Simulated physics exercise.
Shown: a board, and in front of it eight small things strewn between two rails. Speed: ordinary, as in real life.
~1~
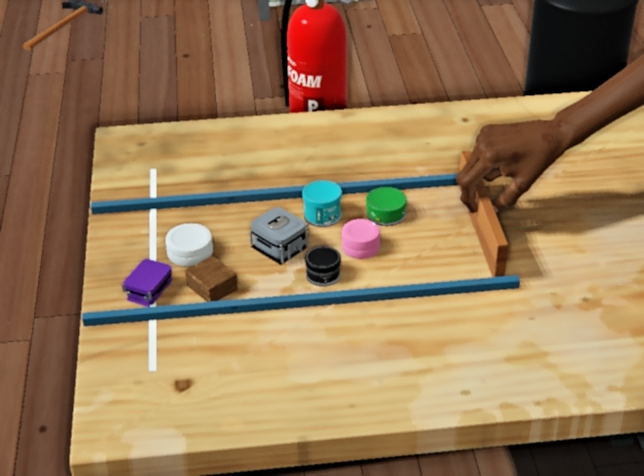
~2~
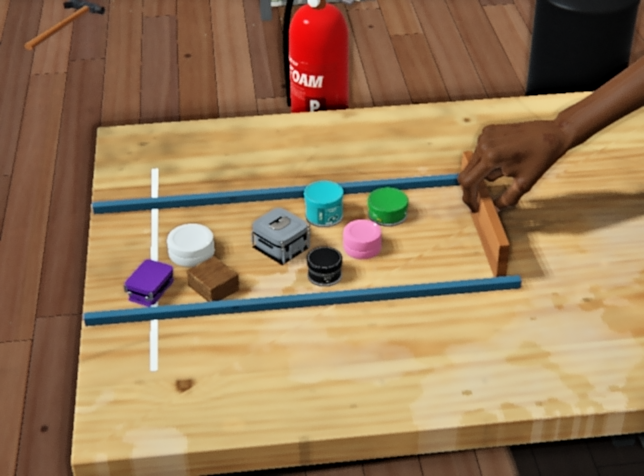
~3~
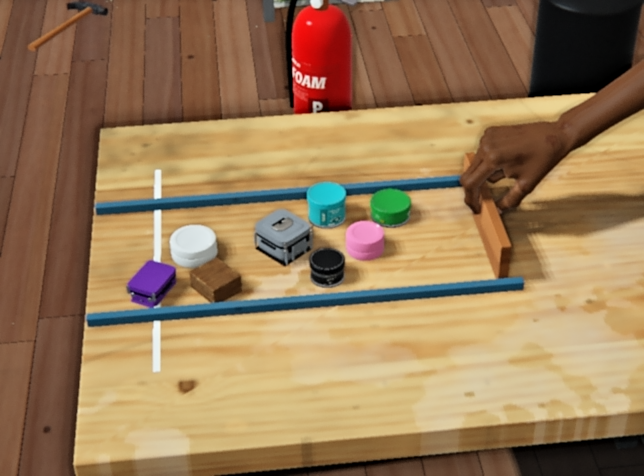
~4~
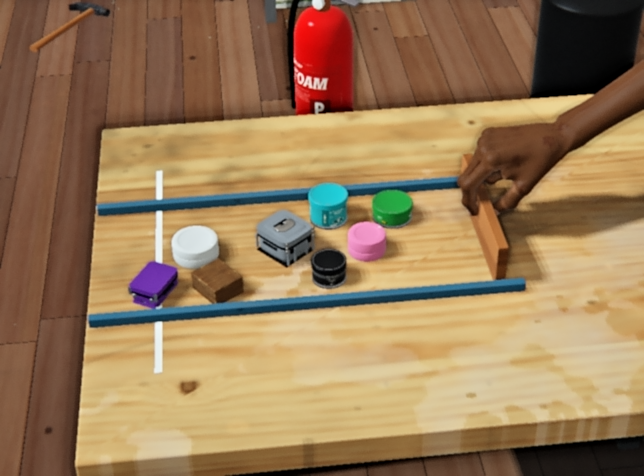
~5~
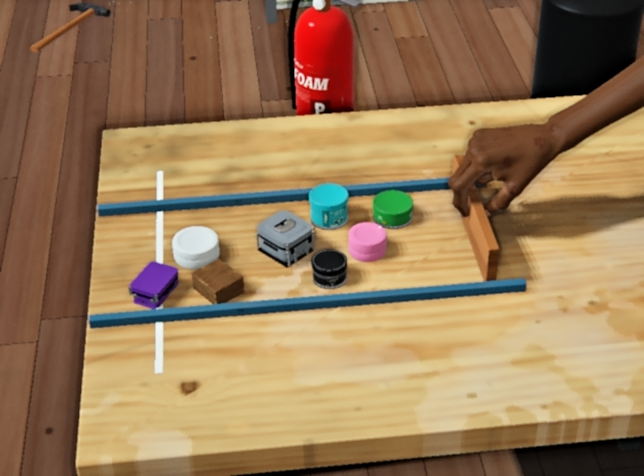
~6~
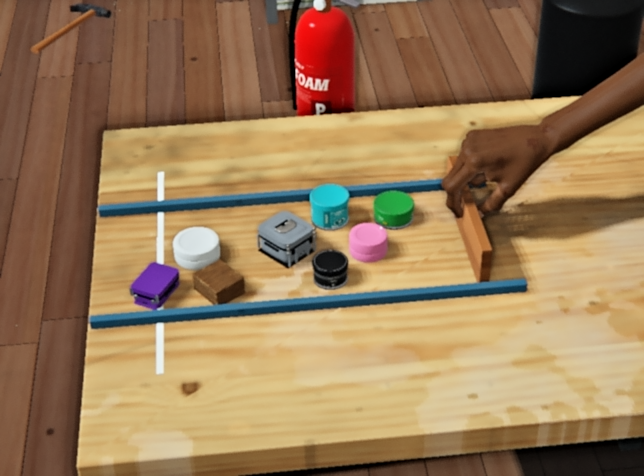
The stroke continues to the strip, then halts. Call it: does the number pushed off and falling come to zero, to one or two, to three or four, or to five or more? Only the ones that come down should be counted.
It comes to one or two.
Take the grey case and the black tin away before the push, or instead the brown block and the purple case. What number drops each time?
The count is 0 in one try and 1 in the other, in that order.
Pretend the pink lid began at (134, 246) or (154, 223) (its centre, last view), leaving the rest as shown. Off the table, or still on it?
For the first start it does not stay, and for the second it does not stay.
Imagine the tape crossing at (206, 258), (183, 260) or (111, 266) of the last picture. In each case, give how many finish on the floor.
0, 1, 6.
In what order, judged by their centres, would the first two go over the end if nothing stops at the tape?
In order: The white lid, the purple case.
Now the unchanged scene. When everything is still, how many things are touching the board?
Tally at the end: 3.
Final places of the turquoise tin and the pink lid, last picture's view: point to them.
Roughly (107, 217), and the other roughly (141, 260).
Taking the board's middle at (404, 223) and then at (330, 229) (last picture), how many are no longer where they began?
First 1, then 5.
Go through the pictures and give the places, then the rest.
Purple case (149, 284); white lid (189, 245); brown block (211, 280); board (482, 213); tape (153, 259), in the first frame.
White lid (191, 245); black tin (325, 267), in the second frame.
Brown block (216, 282); pink lid (365, 241), in the third frame.
Purple case (155, 286); turquoise tin (328, 206), in the fourth frame.
White lid (196, 248); green tin (393, 210), in the fifth frame.
Purple case (156, 287); white lid (197, 248); brown block (219, 284); board (468, 218); tape (161, 262), in the sixth frame.
Soon after, none off yet; purple case at rest near (156, 287); white lid at rest near (197, 248); brown block at rest near (219, 284).
After that, none off yet; purple case at rest near (156, 287); white lid displaced a little near (179, 249); brown block at rest near (219, 284).
And then, none off yet; purple case displaced about its own width near (119, 288); white lid displaced well along near (98, 255); brown block displaced well along near (152, 290).
In the end, the number that fall off is one or two; gone, white lid and purple case.
